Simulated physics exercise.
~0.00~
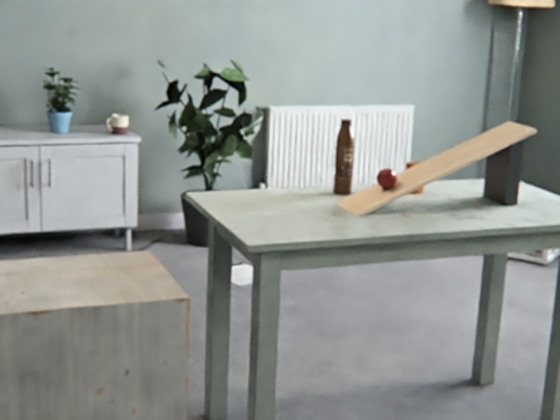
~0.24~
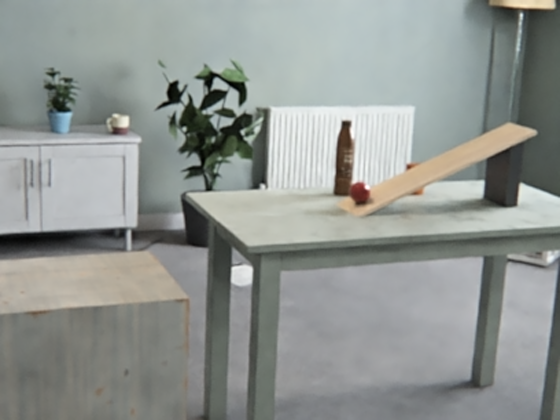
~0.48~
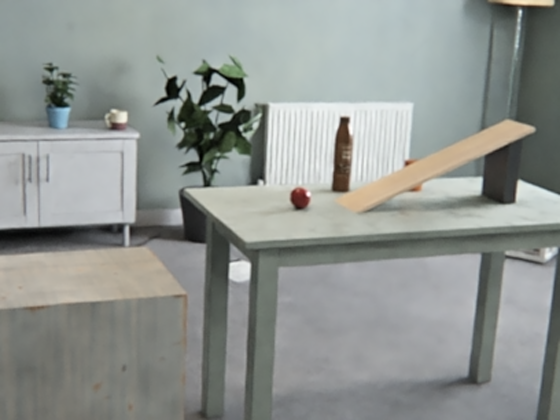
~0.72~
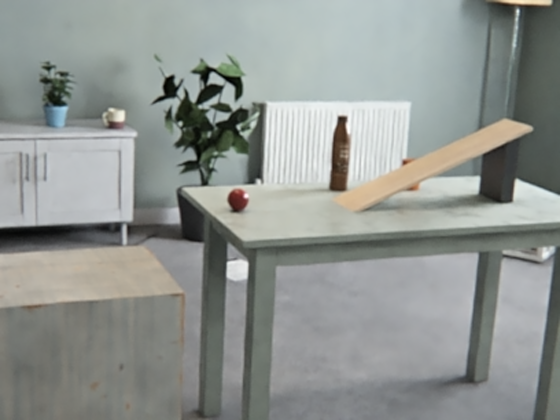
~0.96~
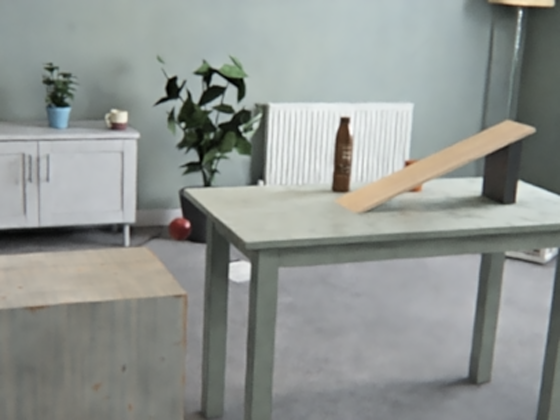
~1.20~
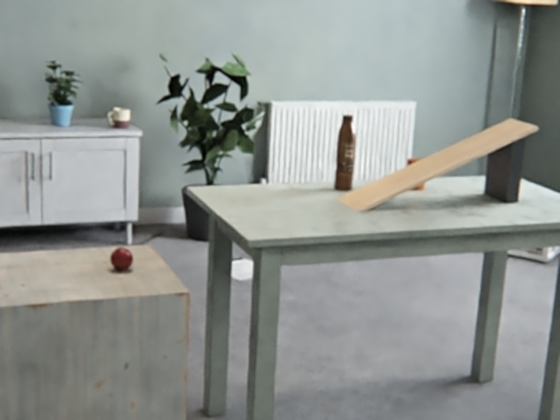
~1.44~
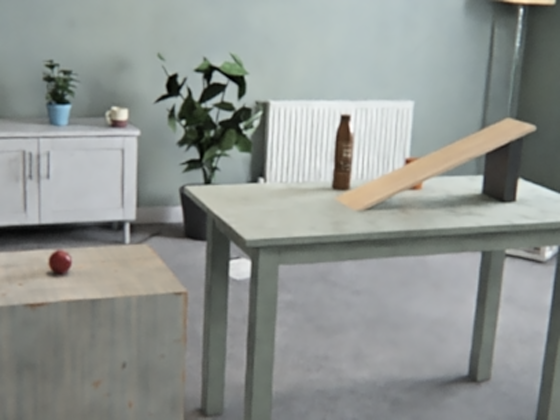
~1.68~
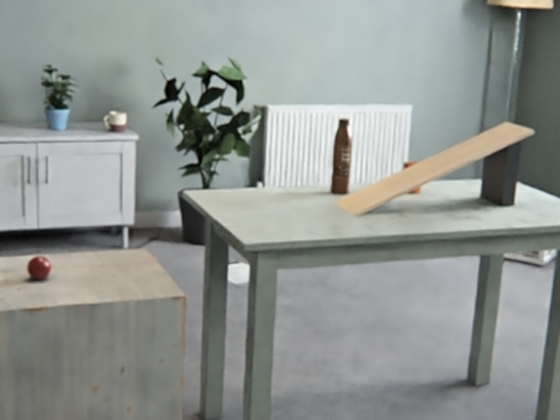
A small red apple rolls down a sloping wooden board on a pale green table, seen from slightly above by a gently swaying camera in a grey-green room. A brown bottle stands behind the board's low end, with an orange object partly hidden behind the ramp. Beyond are a white radiator, a leafy plant and a pale cabinet. The apple leaves the board, crosses the tabletop leftward and drops off the edge. It clears the gap, lands on the lower wooden block at left, and rolls on, ending near its left side while the bottle stays standing.
